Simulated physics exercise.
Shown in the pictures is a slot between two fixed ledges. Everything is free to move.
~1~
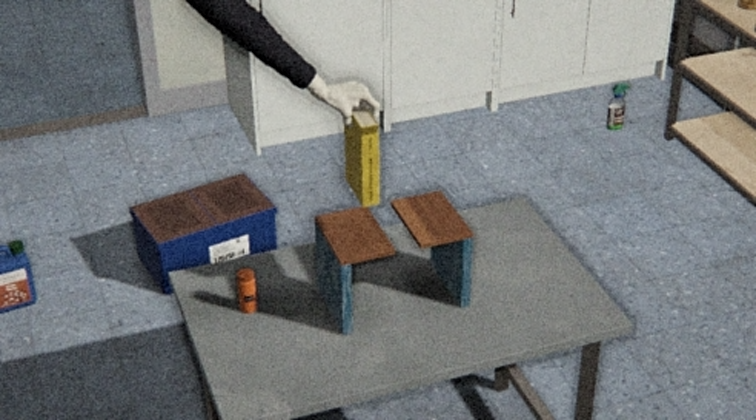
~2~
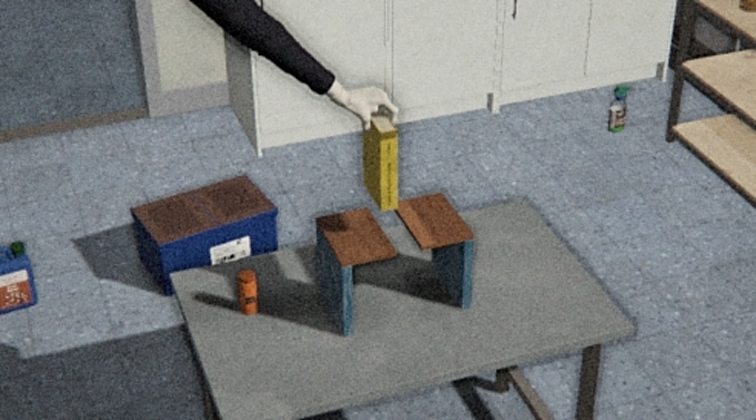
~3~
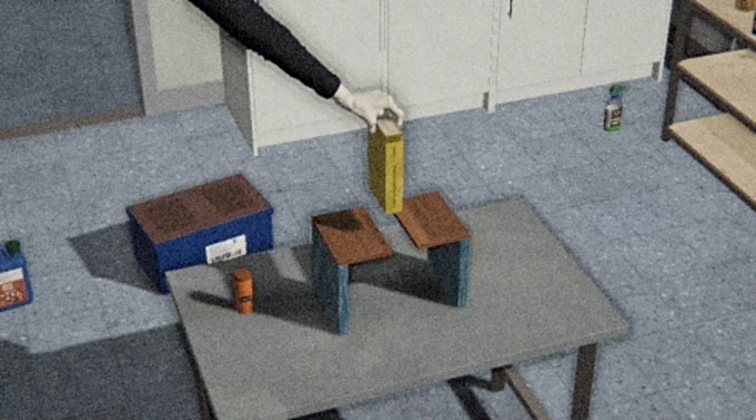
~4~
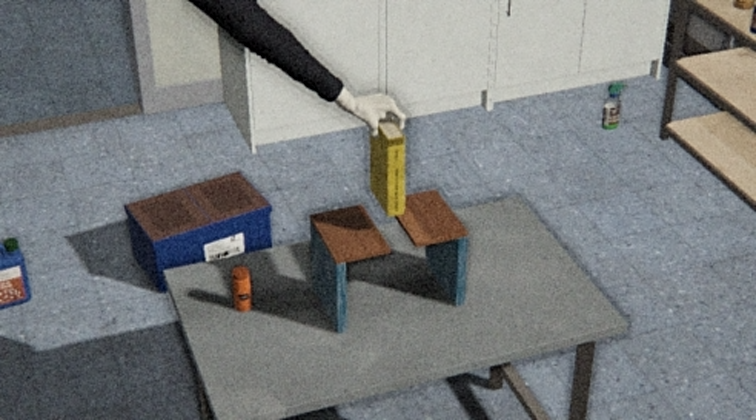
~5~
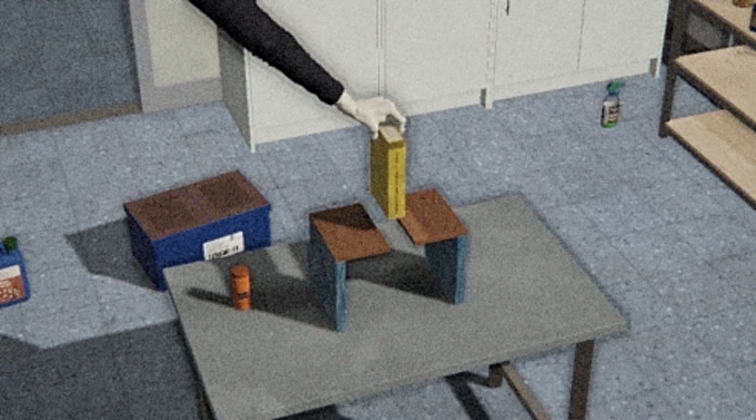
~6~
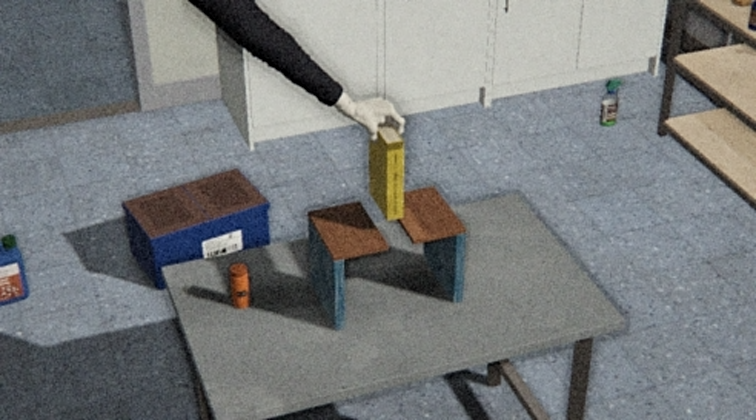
A yellow book held upright by a hand in a dark sleeve moves a short way right and slightly down, then stays nearly still above the gap between two brown-topped supports on a gray table, near an orange shaker.
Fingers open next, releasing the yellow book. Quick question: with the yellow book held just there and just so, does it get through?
Yes, it does.
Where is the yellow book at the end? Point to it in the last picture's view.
Near pixel (386, 259).
Then, 0.20 s on from there, yellow book shifted a little near (386, 183).
Then, 0.30 s on from there, yellow book shifted about its own width near (386, 227).
Then, 0.40 s on from there, yellow book shifted well along near (386, 257).
In the end, moved from the start, yellow book; orange shaker unmoved. At the end, from the last picture's camera, yellow book near (386, 259). The book reaches the table.
